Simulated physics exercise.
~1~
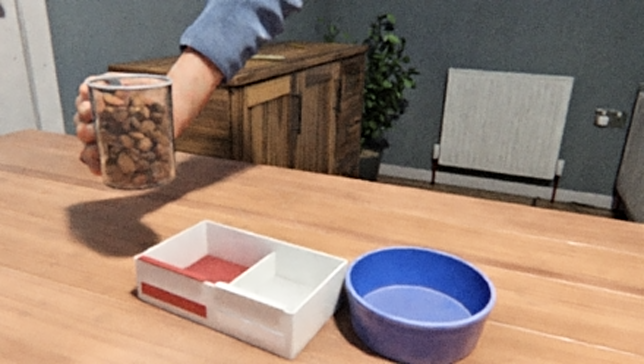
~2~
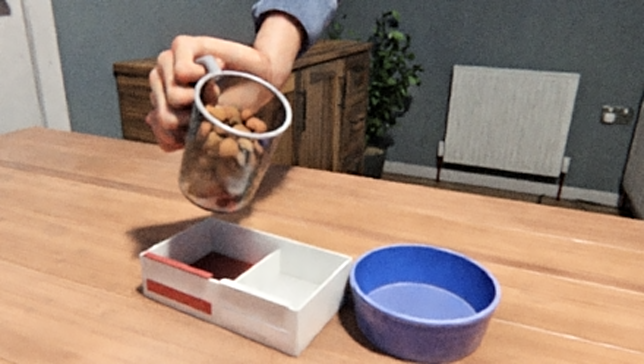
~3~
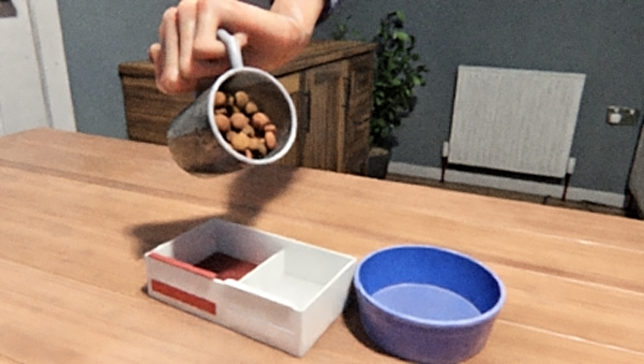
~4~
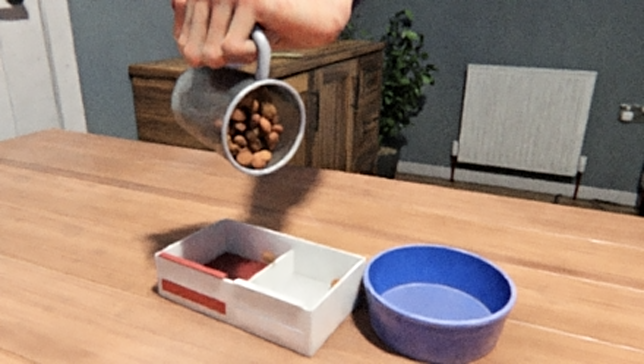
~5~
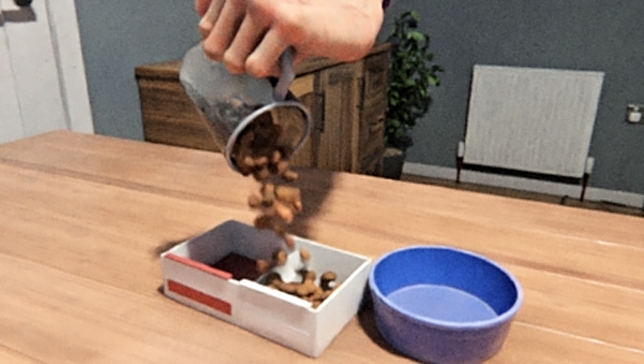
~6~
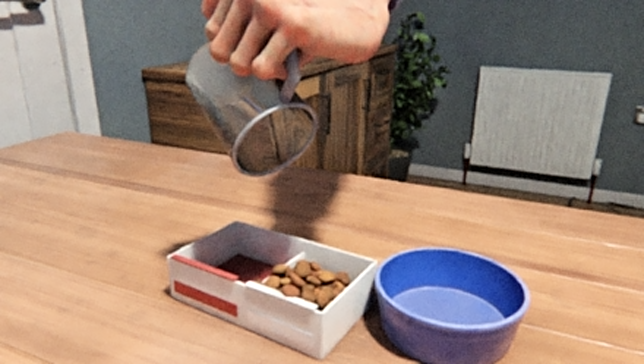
To begin with, a hand holds a clear cup full of brown dog kibble upright above a wooden table, where a tin with a red section and a white section sits beside a blue dish. The hand moves the cup to the right and tips it over the tin, at first keeping the kibble inside. As the cup tilts further, mouth downward, the pieces tumble out in a stream into the white section. Finally, the emptied cup hangs tilted above the tin, with the kibble heaped in the white section and the blue dish still empty.
